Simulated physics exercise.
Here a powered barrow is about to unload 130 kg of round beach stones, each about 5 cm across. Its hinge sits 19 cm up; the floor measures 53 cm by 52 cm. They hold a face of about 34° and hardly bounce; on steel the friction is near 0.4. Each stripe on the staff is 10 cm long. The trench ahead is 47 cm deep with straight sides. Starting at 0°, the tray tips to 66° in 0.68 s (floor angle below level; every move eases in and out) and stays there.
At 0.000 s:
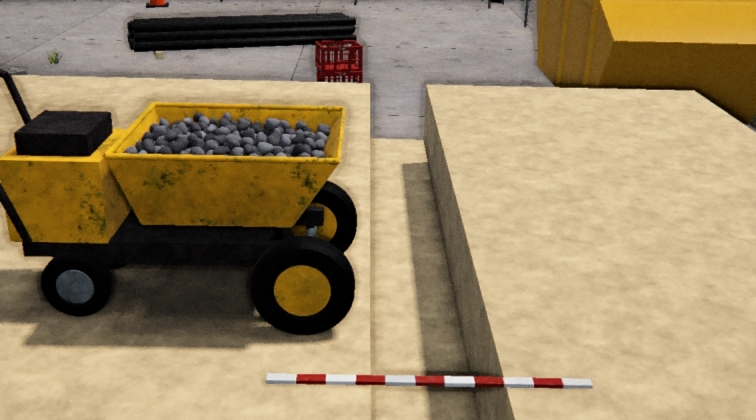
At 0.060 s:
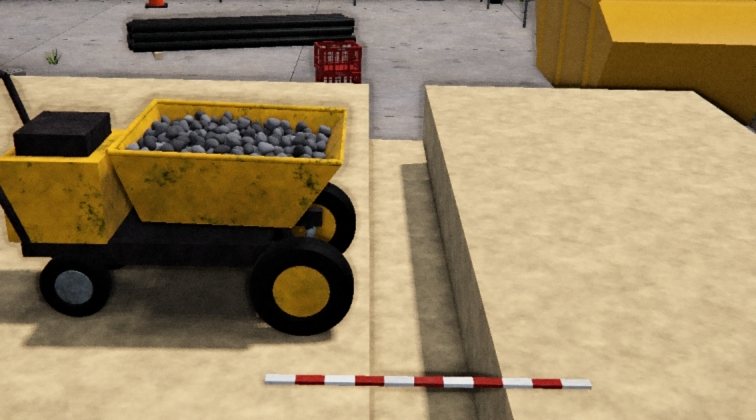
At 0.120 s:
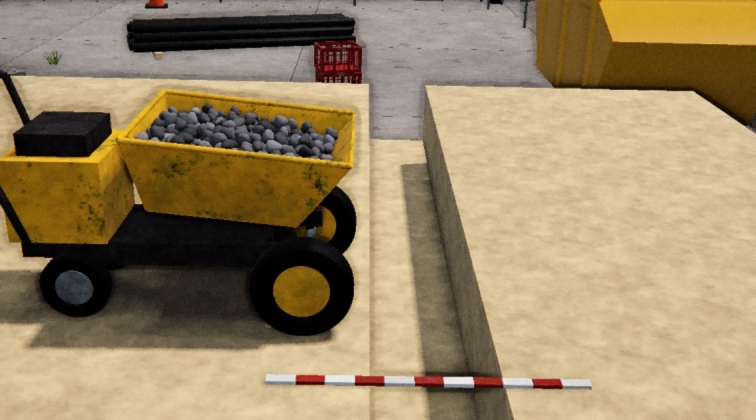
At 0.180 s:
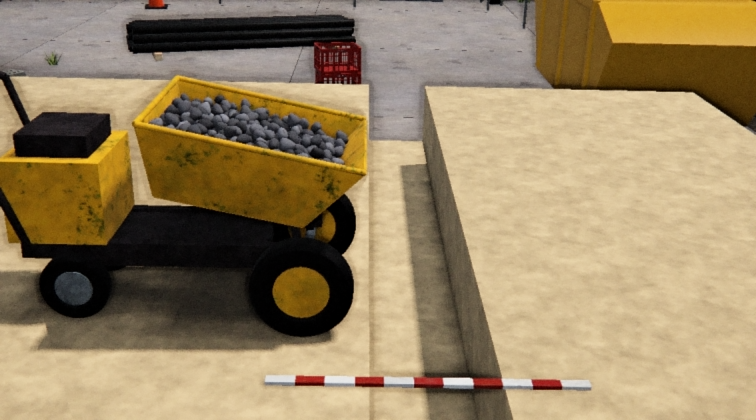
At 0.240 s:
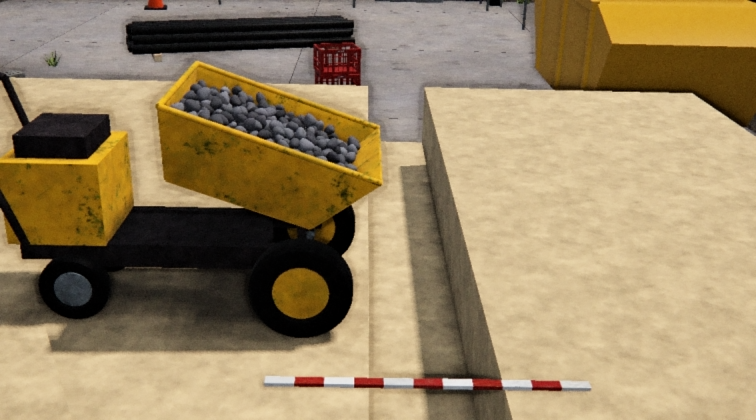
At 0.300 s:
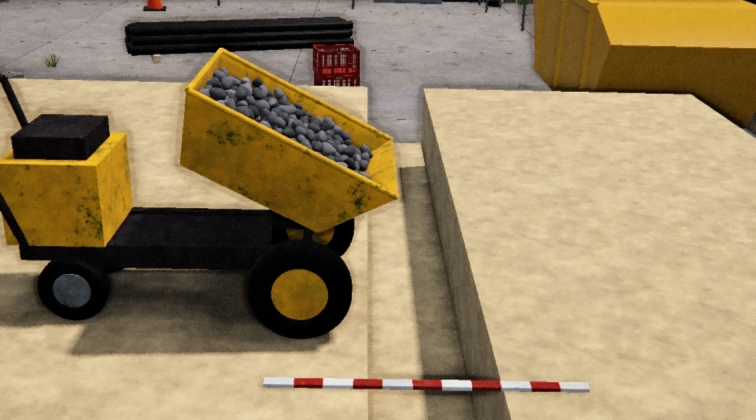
A yellow tray heaped with gray stones tilts steadily down to the right on a parked barrow.
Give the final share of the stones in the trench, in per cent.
Close to 45 in a hundred.
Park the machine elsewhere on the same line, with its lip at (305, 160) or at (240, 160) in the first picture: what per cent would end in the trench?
About 65 and 95 per cent.
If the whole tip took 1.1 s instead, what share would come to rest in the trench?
In that case some 55 per cent.
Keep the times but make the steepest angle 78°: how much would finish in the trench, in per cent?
It would be near 40 per cent.
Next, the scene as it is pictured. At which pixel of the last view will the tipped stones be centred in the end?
Near (499, 296).
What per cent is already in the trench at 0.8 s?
Some 15 per cent.
After 0.5 s the floor is at 56°; 100 % in the tray; the foremost stones are at (418, 215).
After 0.8 s the floor is at 66°; 73 % in the tray, 14 % in the trench, 13 % past the trench; the foremost stones are at (526, 293).
After 1.1 s the floor is at 66°; 30 % in the tray, 16 % in the trench, 53 % past the trench; the foremost stones are at (683, 294).
After 3.1 s the floor is at 66°; 1 % in the tray, 45 % in the trench, 54 % past the trench; the foremost stones are past the picture's edge.
